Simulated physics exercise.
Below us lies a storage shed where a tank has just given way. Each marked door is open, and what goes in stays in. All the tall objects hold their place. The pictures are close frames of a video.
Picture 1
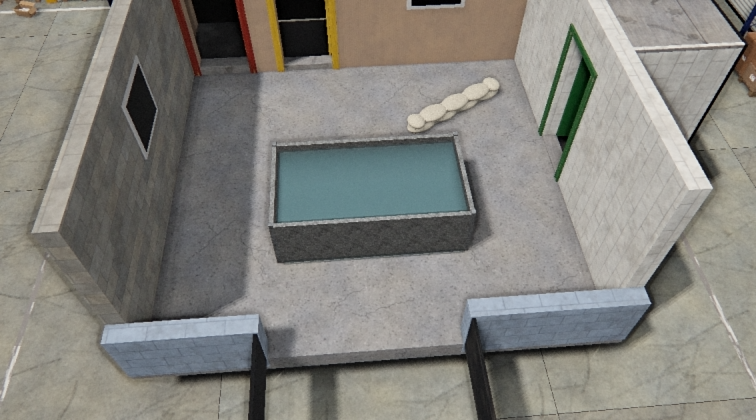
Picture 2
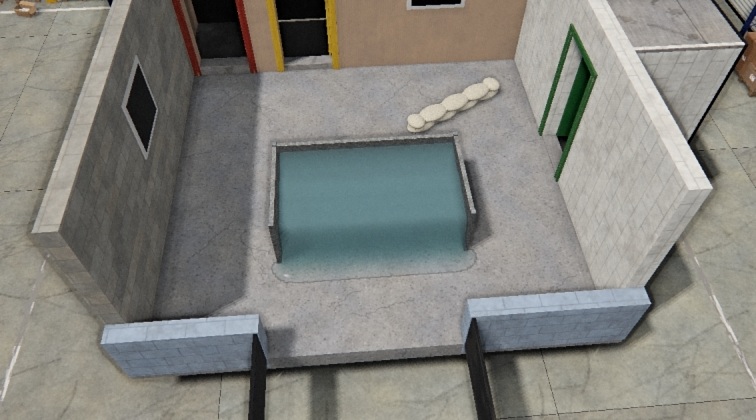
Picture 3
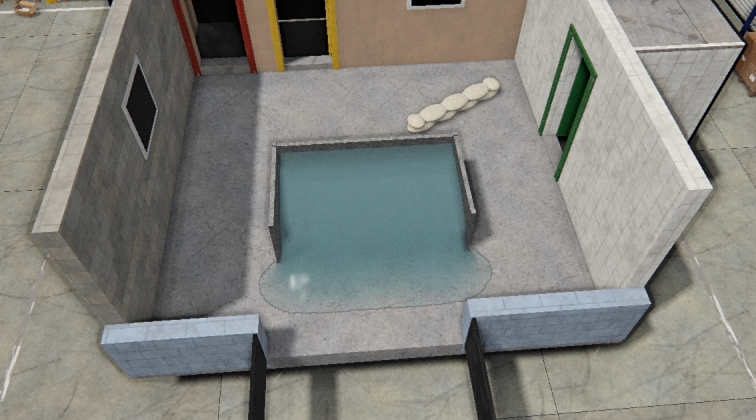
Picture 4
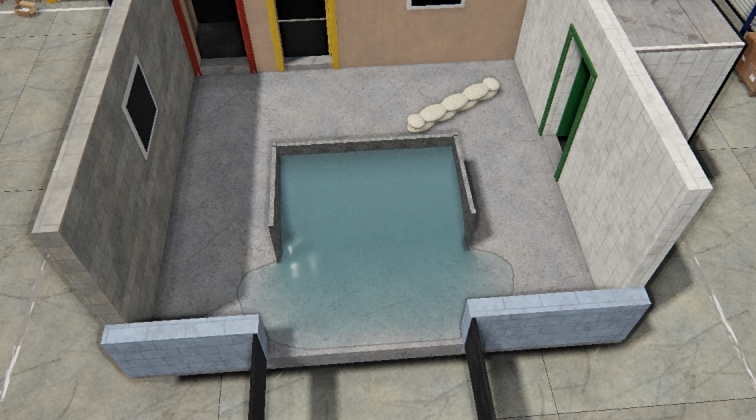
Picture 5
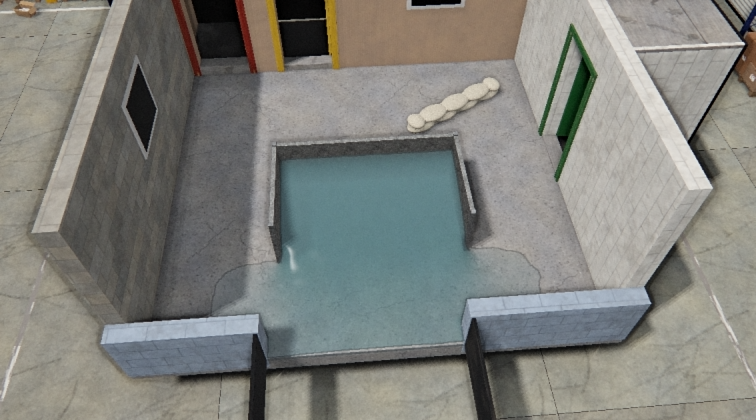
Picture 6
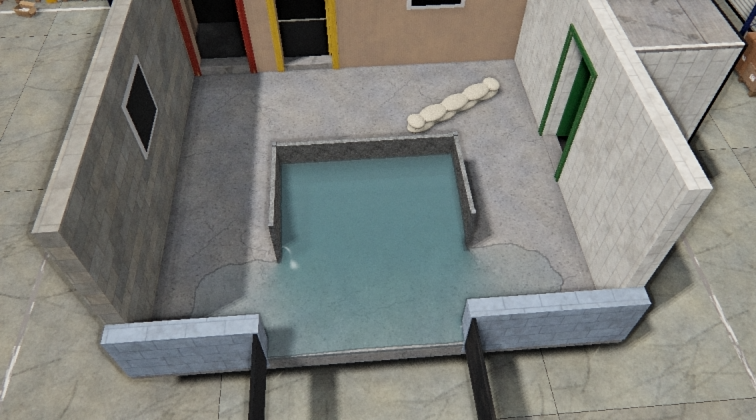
Walled shed with a rectangular tank losing its near side, teal water pouring out and spreading across the grey floor.
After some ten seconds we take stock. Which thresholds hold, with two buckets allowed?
The green door holds within the limit; the yellow door holds within the limit; the red door holds within the limit.
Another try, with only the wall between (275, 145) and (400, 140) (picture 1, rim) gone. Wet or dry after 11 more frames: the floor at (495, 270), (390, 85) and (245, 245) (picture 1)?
As listed: Dry, awash, not flooded.
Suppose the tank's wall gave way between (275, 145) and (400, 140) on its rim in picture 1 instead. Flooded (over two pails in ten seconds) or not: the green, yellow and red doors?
One by one: Green door lets less in; yellow door floods; red door passes that mark.
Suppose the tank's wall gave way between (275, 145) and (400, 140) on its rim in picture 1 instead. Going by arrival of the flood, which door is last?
Last comes the door marked green.
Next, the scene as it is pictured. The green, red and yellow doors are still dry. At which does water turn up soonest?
That is the green-painted one.
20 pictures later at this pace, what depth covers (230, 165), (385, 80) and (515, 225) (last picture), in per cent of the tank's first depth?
About 2, 0 and 4 per cent.
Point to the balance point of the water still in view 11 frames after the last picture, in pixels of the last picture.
Close to (390, 261).
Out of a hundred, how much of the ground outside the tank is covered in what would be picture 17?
Roughly 30 per cent.
A moment on, water covers 20 % of the floor; the green door not reached, the yellow door not reached, the red door not reached.
Next, water covers 30 % of the floor; the green door not reached, the yellow door not reached, the red door not reached.
Then, water covers 55 % of the floor; the green door wet at the sill, nothing in, the yellow door not reached, the red door not reached.
Later, water covers 75 % of the floor; the green door wet at the sill, nothing in, the yellow door not reached, the red door wet at the sill, nothing in.
In the end, water covers 90 % of the floor; the green door under two buckets in, the yellow door wet at the sill, nothing in, the red door wet at the sill, nothing in.
